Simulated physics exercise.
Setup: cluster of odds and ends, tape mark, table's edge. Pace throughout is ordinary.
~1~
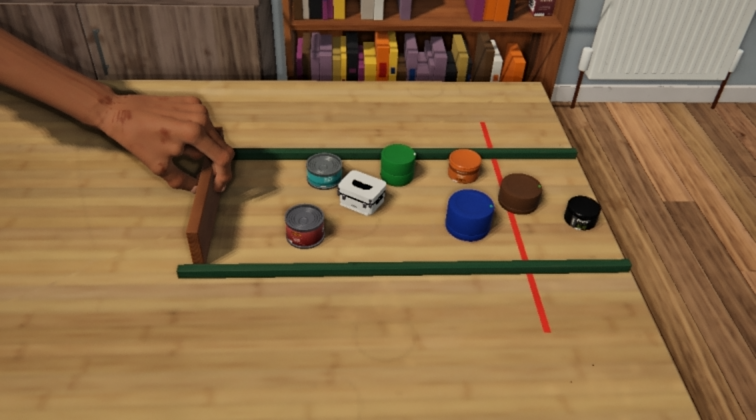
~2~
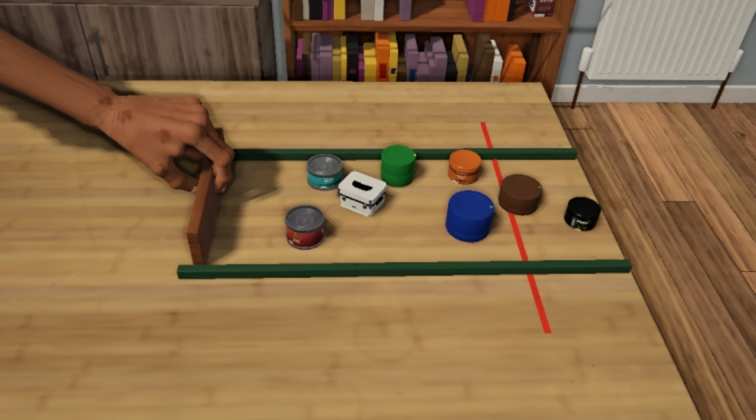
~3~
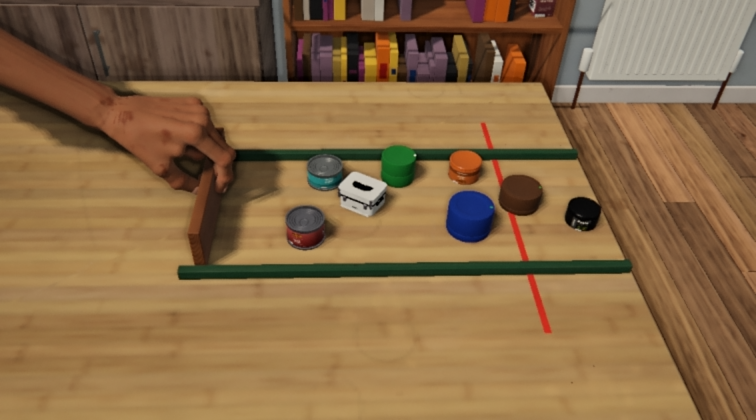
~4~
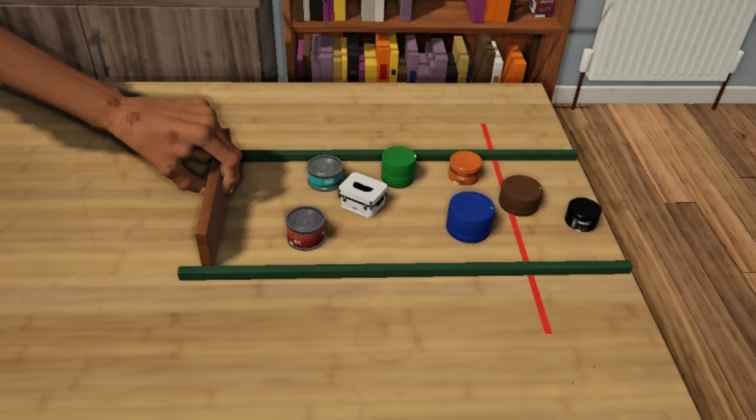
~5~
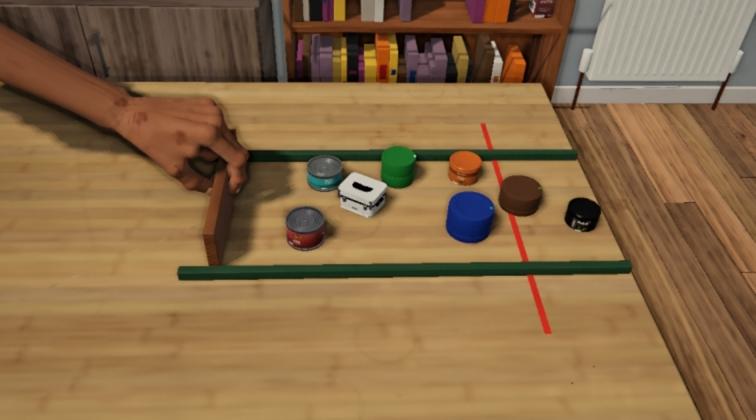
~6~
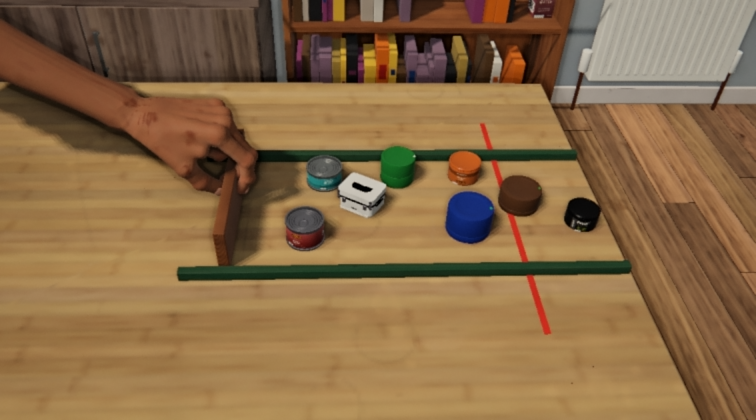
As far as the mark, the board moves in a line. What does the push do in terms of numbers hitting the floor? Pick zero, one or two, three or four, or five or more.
It sends zero to the floor.
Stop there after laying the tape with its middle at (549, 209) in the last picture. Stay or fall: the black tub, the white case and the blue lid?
Outcome: The black tub is gone; the white case is safe; the blue lid is safe.
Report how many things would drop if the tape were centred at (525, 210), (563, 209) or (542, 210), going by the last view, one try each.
It would be 2, then 5, then 2.
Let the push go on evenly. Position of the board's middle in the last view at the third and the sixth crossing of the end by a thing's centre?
Its centre point is roughly (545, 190) and later (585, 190).
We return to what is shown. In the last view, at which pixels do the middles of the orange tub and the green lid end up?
The orange tub at (577, 162), the green lid at (548, 162).
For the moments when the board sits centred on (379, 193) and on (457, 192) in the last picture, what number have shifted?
It comes to 4 for the first spot, 7 for the other.
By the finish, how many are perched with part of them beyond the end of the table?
2 in all.
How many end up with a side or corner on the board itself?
All in all, 3.
Soon after, none off yet; black tub at rest near (582, 215); brown lid at rest near (520, 196); orange tub at rest near (464, 168).
Then, none off yet; black tub at rest near (582, 215); brown lid at rest near (520, 196); orange tub moved about its own width near (498, 167).
At rest, the number that fall off is zero.
